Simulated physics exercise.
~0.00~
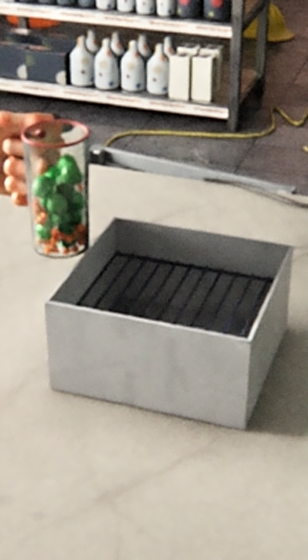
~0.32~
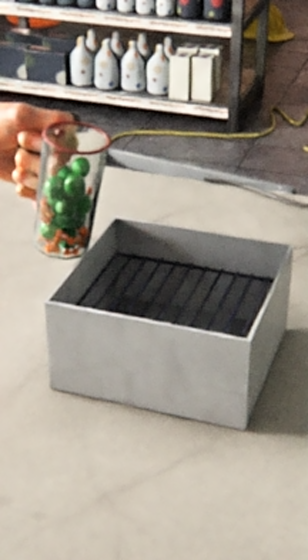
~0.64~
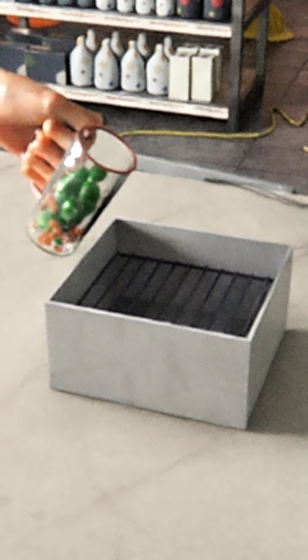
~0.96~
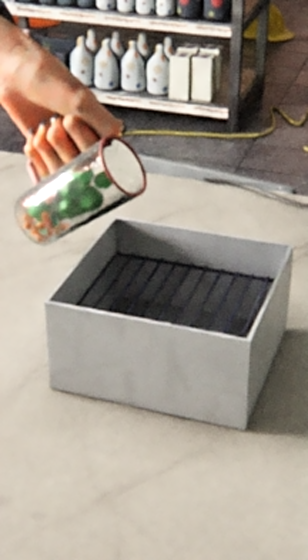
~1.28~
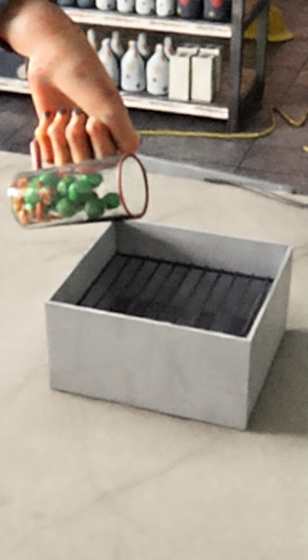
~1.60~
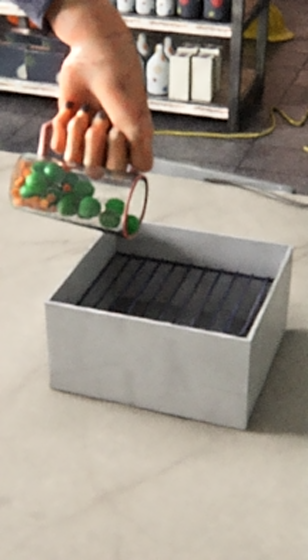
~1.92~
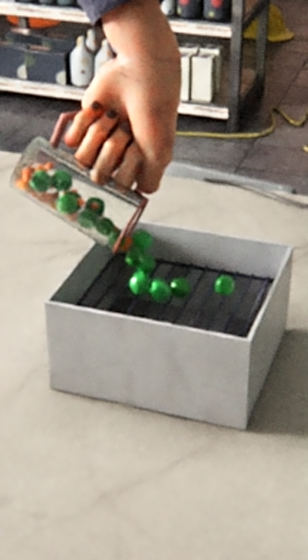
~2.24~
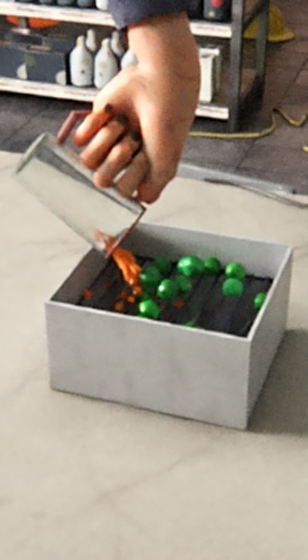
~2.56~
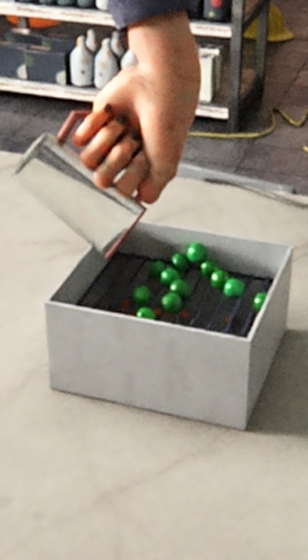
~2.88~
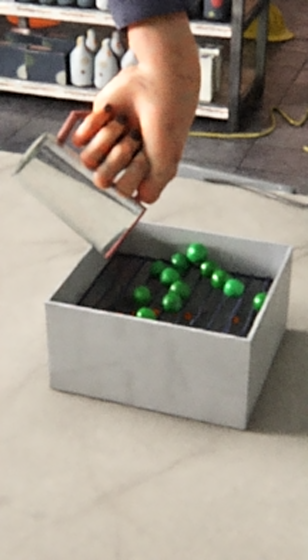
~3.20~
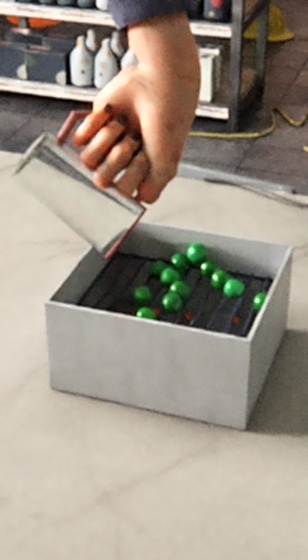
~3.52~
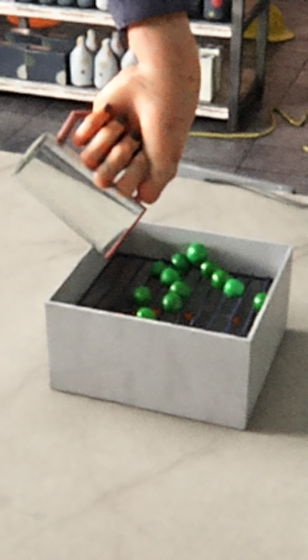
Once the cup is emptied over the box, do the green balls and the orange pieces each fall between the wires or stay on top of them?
The green balls stay on top of the wires. The orange pieces fall between them.
